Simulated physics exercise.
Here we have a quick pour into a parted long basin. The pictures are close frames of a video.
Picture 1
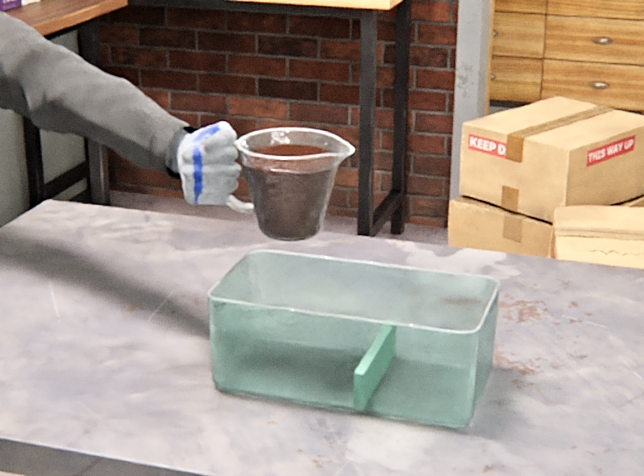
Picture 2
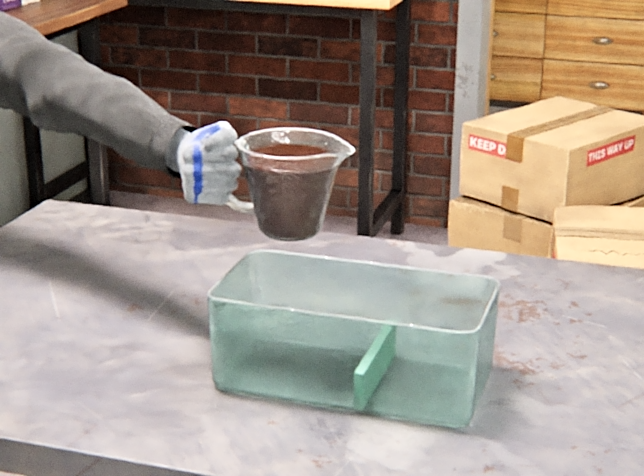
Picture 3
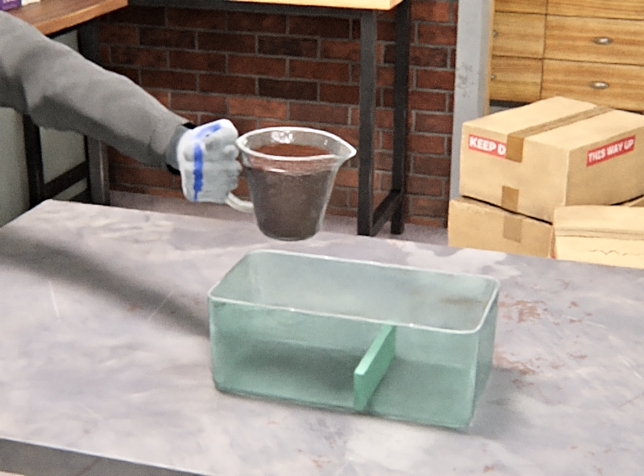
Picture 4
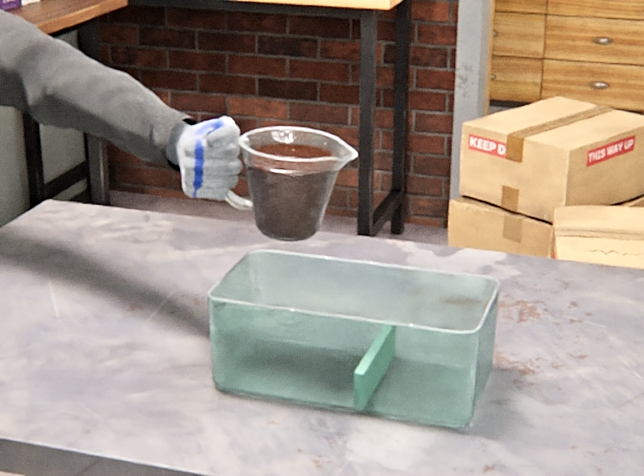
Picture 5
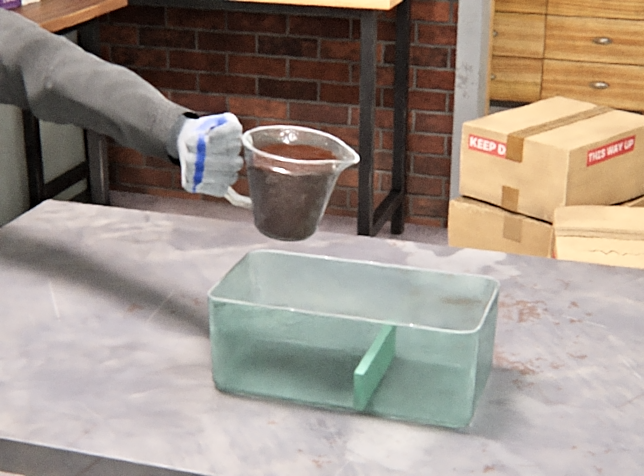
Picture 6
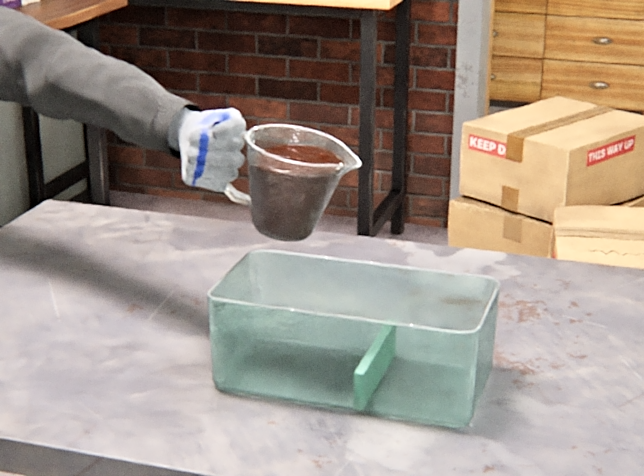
A gloved hand slowly tilts a jug of dark liquid rightward above a divided glass basin.
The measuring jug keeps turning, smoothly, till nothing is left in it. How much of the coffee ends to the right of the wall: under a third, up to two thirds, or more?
The share right of the wall is over two thirds.
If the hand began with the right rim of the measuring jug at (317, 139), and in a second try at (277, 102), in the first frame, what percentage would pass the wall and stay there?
In turn 25 and 5 in a hundred.
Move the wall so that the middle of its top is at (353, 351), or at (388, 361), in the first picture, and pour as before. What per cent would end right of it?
The first gives 95 %, the second 60 %.
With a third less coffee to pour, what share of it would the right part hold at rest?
Near 65 %.
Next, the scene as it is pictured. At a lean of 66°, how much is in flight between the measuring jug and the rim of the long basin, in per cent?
Close to 20 per cent.
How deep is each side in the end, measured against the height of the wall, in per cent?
Left about 10, right about 50.
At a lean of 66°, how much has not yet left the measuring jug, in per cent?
It comes to 65 per cent or so.
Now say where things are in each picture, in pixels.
Tilt 0°; pouring edge (354, 151); surface from (249, 151) to (339, 160); the long basin's rim runs from (229, 273) to (490, 307); the wall's top is at (377, 346), in the first frame.
Tilt 0°; pouring edge (354, 151); surface from (249, 151) to (339, 160), in the second frame.
Tilt 2°; pouring edge (355, 153); surface from (250, 150) to (339, 161), in the third frame.
Tilt 4°; pouring edge (357, 156); surface from (251, 151) to (341, 163), in the fourth frame.
Tilt 7°; pouring edge (358, 160); surface from (254, 151) to (342, 163), in the fifth frame.
Tilt 11°; pouring edge (361, 165); surface from (256, 152) to (347, 165), in the sixth frame.
A moment on, the tilt is 66° and 66 per cent is still to pour, 0 is left of the wall and 14 right of it.
Next, the tilt is 101° and 10 per cent is still to pour, 11 is left of the wall and 70 right of it.
Then the tilt is 107° and 0 per cent is still to pour, 23 is left of the wall and 76 right of it.
Later the tilt is 107° and 0 per cent is still to pour, 23 is left of the wall and 77 right of it.
At rest 23 per cent lies left of the wall, 77 right of it and 0 outside.
